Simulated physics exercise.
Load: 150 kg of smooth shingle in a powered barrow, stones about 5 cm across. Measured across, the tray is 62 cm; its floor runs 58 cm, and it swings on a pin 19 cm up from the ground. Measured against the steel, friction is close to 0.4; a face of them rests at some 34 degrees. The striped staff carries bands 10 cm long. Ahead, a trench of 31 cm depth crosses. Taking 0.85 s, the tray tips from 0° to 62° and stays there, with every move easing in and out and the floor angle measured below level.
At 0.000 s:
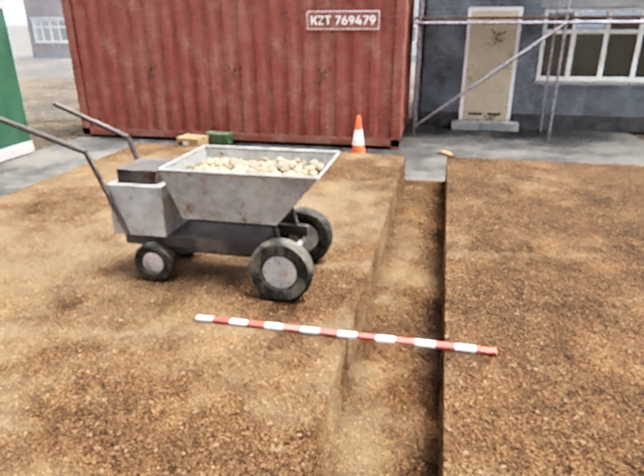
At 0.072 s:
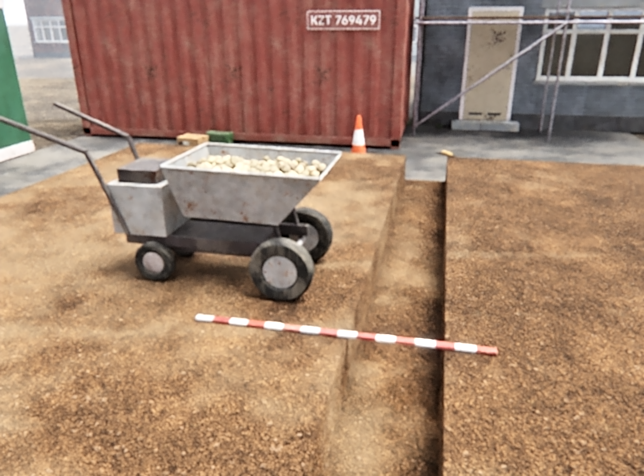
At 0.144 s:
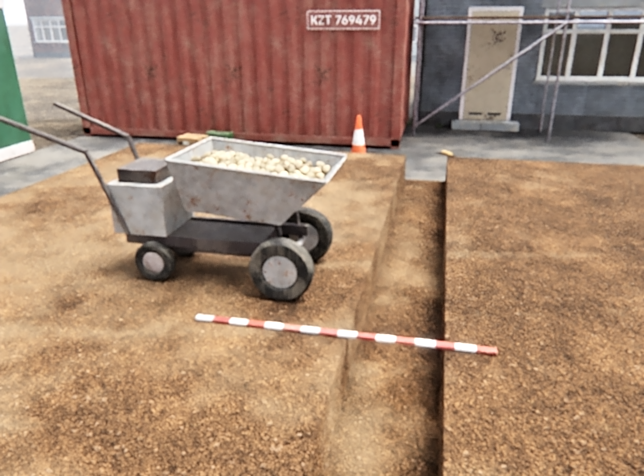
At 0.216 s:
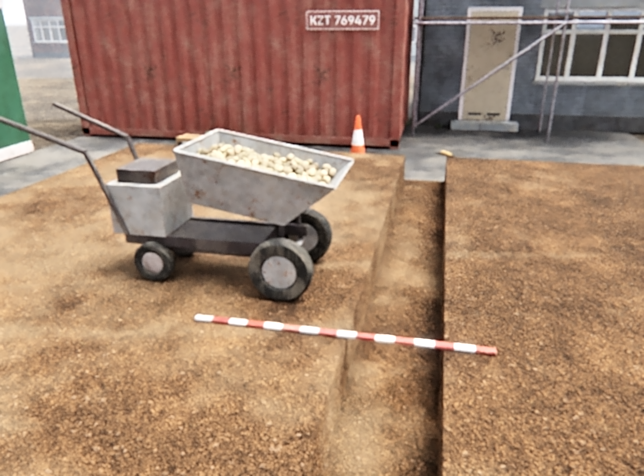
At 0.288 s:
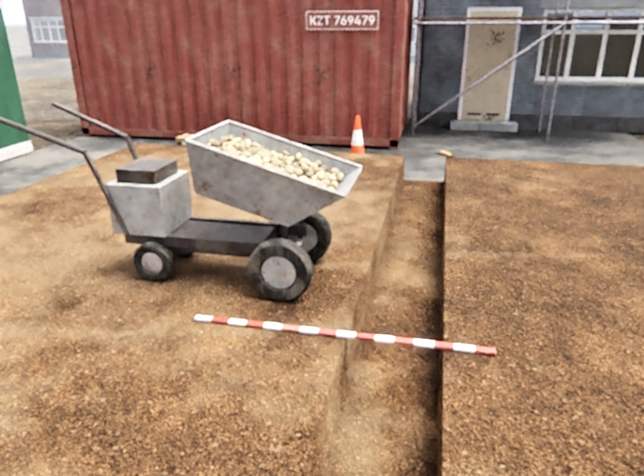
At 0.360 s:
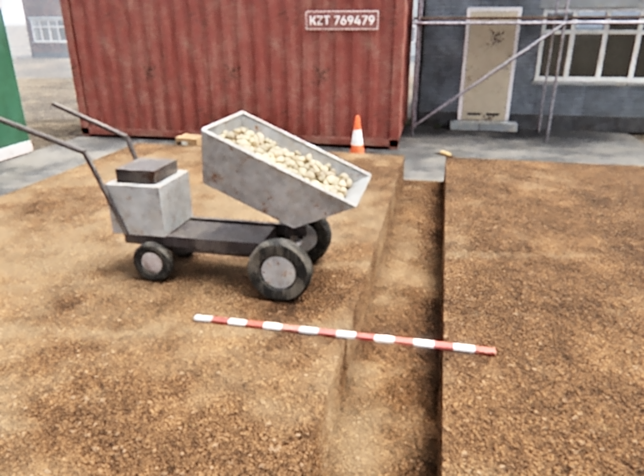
The clip shows a small four-wheeled grey cart loaded with pale stones beside a shallow trench crossed by a red-and-white staff; its tray gradually tilts, rear edge rising and front lip lowering rightward, while the wheels stay still.
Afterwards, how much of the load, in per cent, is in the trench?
About 76 per cent.
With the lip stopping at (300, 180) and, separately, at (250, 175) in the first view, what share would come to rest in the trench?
The first start gives about 90 per cent, the second about 85.
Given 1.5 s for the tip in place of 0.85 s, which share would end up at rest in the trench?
It'd be some 85 per cent.
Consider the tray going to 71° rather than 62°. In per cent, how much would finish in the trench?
Roughly 80 percent.
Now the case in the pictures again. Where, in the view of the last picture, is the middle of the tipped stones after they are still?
Somewhere near pixel (422, 322).
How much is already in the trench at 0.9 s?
Close to 20 per cent has got there by then.
After 0.6 s the floor is at 53°; 100 % in the tray; the foremost stones are at (375, 233).
After 0.9 s the floor is at 62°; 77 % in the tray, 22 % in the trench; the foremost stones are at (444, 299).
After 1.3 s the floor is at 62°; 32 % in the tray, 44 % in the trench, 24 % past the trench; the foremost stones are at (550, 300).
After 3.2 s the floor is at 62°; 0 % in the tray, 76 % in the trench, 24 % past the trench; the foremost stones are past the picture's edge.
